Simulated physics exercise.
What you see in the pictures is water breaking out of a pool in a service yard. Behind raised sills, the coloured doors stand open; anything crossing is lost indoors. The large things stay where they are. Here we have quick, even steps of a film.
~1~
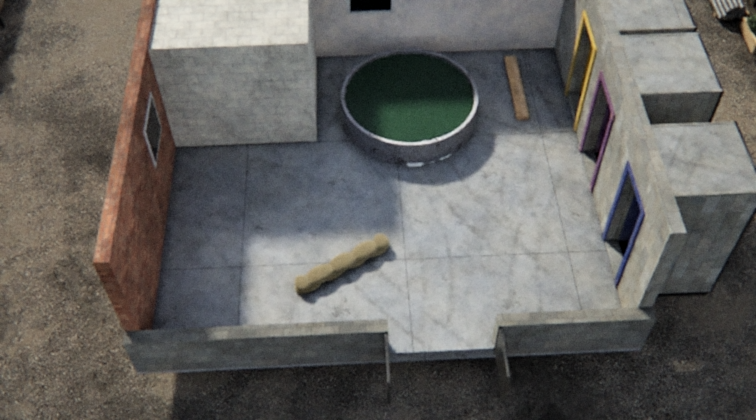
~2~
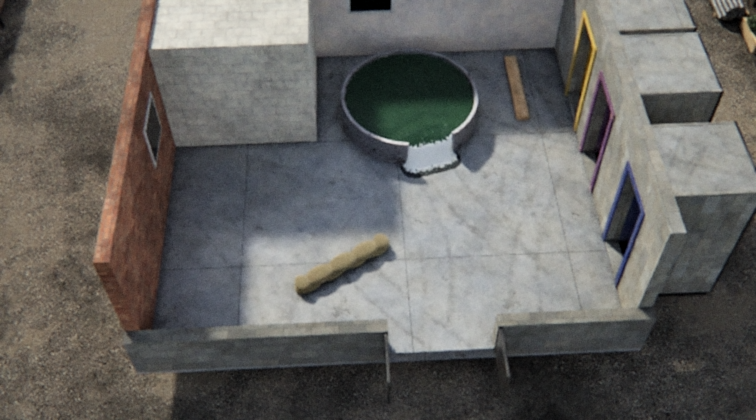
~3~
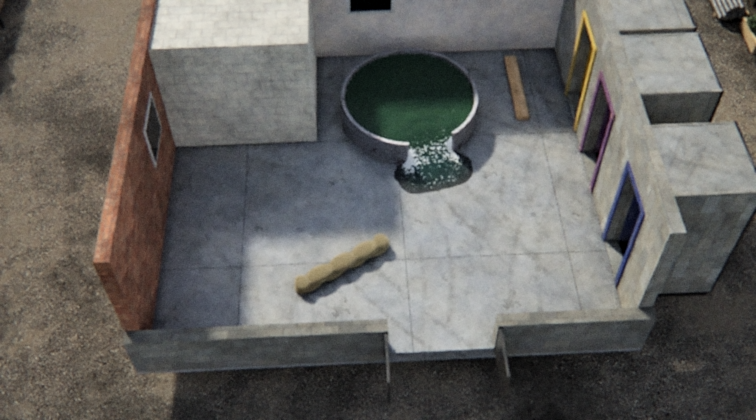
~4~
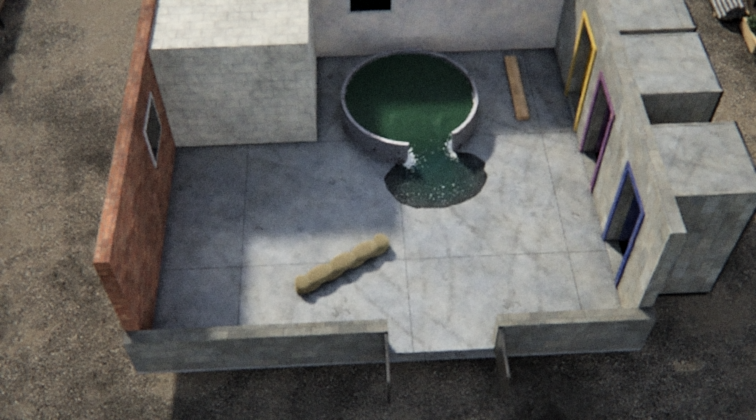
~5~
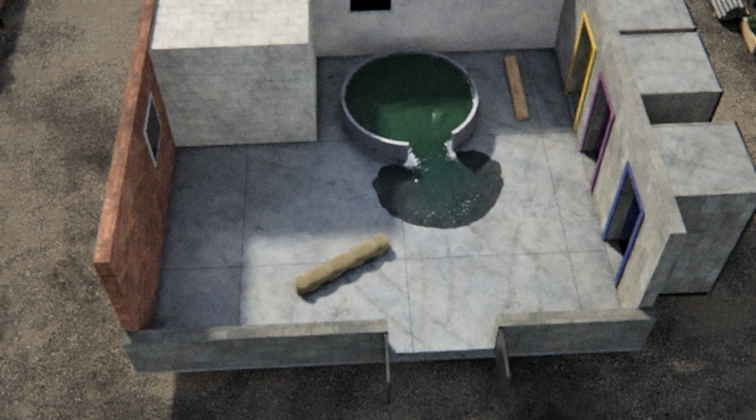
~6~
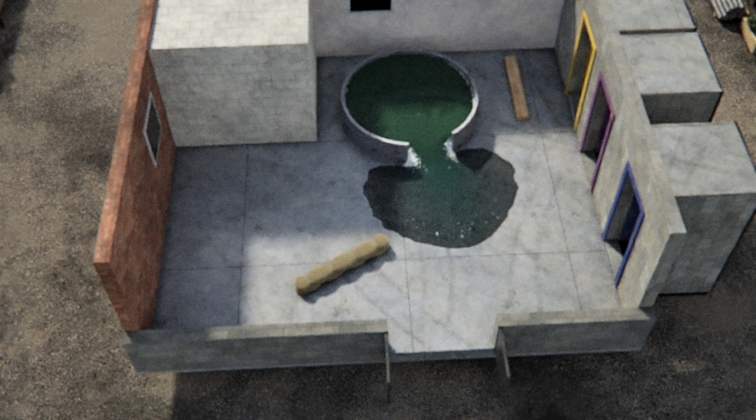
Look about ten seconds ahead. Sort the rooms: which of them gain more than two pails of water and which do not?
The yellow door gains no more; the purple door gains no more; the blue door gains more.
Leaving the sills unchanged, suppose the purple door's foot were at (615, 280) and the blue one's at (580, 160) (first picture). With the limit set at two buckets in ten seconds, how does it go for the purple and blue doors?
Purple: Comes in high; blue: Comes in low.
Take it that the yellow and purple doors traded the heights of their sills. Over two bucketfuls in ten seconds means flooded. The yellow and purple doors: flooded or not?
Then the yellow door falls short and the purple door falls short.
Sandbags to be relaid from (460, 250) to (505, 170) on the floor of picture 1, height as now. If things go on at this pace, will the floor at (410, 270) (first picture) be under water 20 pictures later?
There: Wet.
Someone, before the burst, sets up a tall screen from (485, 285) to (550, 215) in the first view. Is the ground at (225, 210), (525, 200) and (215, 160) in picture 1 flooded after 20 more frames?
Untouched; submerged; untouched.
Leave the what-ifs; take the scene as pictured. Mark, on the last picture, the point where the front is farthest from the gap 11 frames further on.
I'd go with roughly (592, 331).
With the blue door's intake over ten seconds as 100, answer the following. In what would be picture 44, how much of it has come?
My estimate is close to 75 per cent.
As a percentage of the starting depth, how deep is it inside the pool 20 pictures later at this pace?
Roughly 58 per cent.
A moment on, water covers 20 % of the floor; the yellow door not reached, the purple door not reached, the blue door not reached.
Next, water covers 35 % of the floor; the yellow door not reached, the purple door not reached, the blue door wet at the sill, nothing in.
Then, water covers 40 % of the floor; the yellow door not reached, the purple door wet at the sill, nothing in, the blue door under two buckets in.
Later, water covers 50 % of the floor; the yellow door wet at the sill, nothing in, the purple door wet at the sill, nothing in, the blue door over two buckets in.
In the end, water covers 65 % of the floor; the yellow door wet at the sill, nothing in, the purple door wet at the sill, nothing in, the blue door far over two buckets in.
